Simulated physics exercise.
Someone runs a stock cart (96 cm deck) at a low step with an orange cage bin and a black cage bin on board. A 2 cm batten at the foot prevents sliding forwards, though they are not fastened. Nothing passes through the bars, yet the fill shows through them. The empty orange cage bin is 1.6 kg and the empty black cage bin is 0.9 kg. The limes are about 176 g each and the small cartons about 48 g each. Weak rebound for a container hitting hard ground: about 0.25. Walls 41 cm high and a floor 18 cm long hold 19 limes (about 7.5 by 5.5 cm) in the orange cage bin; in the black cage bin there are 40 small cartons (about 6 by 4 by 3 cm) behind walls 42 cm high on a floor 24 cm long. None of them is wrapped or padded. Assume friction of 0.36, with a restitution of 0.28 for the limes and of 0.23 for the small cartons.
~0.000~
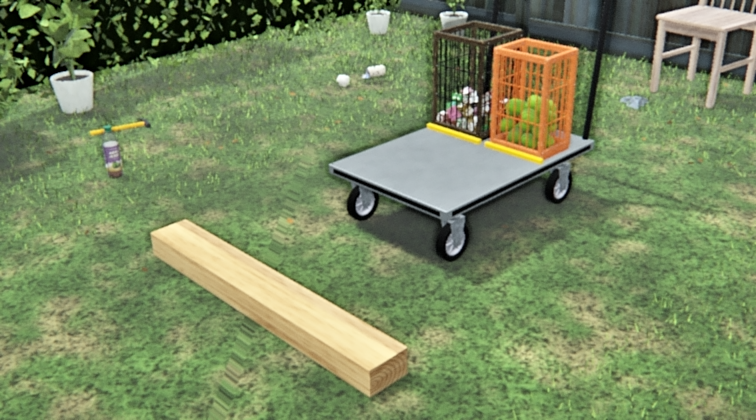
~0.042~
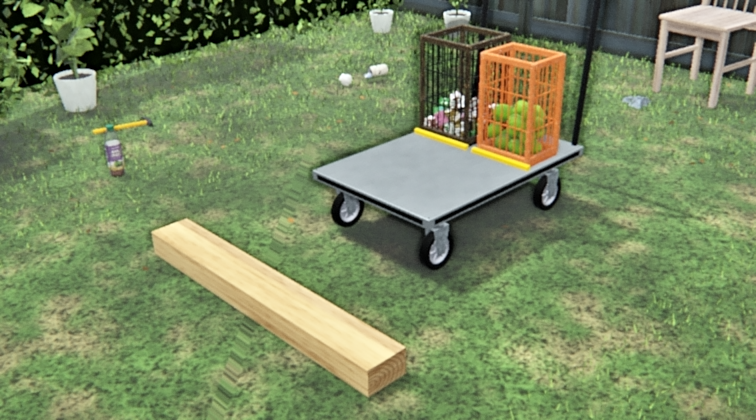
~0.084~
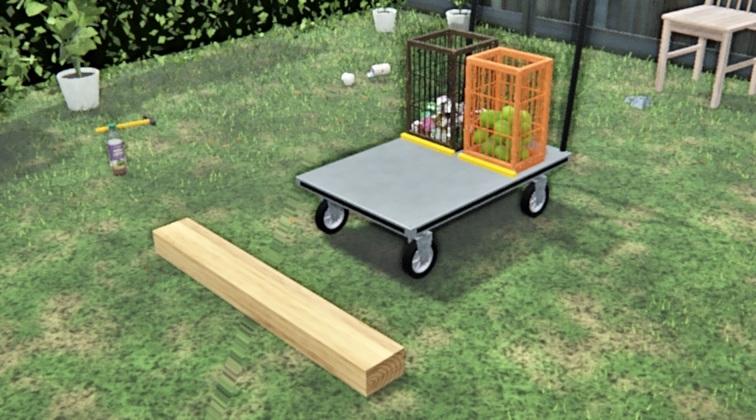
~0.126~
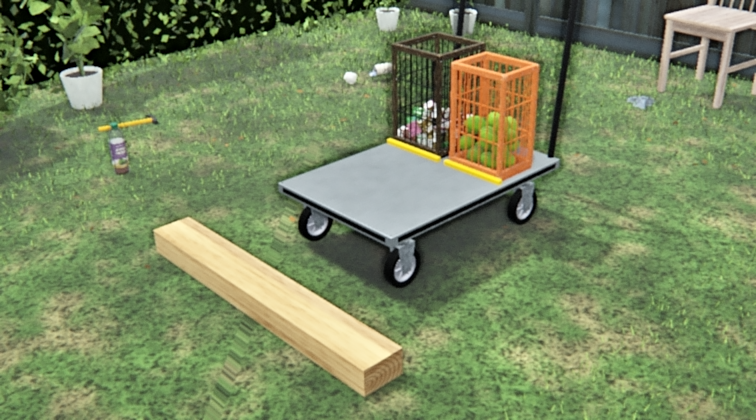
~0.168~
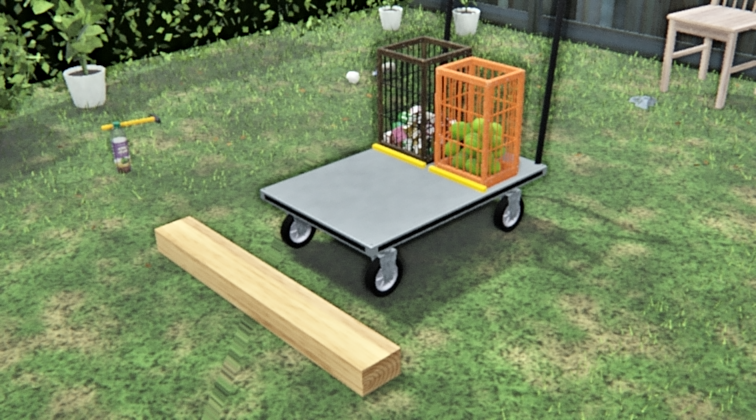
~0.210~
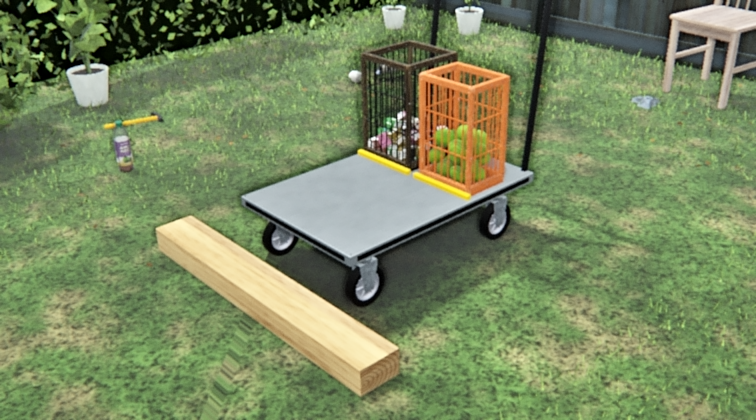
In this clip, a flat gray cart carrying a black cage bin and an orange cage bin of green fruit rolls steadily left and forward across a lawn, drawing closer to a wooden beam lying on the grass.
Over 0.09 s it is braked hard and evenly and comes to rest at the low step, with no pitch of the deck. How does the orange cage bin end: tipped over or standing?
When it all settles, the orange cage bin goes down.
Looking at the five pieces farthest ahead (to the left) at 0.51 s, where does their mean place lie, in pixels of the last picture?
(404, 178).
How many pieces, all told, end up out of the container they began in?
In all, roughly 2.
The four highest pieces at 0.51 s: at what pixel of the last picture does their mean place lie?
Around (409, 154).
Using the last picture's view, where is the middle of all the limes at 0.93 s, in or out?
Near (398, 195) in pixels.
After 0.21 s, the stop begins.
After 0.33 s, the orange cage bin leans 21° with 0 of 19 out and the black cage bin leans 7° with 0 of 40 out.
After 0.51 s, the orange cage bin leans 80° with 0 of 19 out and the black cage bin is upright with 0 of 40 out.
After 0.81 s, the orange cage bin is down with 0 of 19 out and the black cage bin is upright with 0 of 40 out.
Outcome (at 0.93 s), the orange cage bin is down with 2 of 19 out and the black cage bin is upright with 0 of 40 out. Greatest lean of the orange cage bin, 93°.
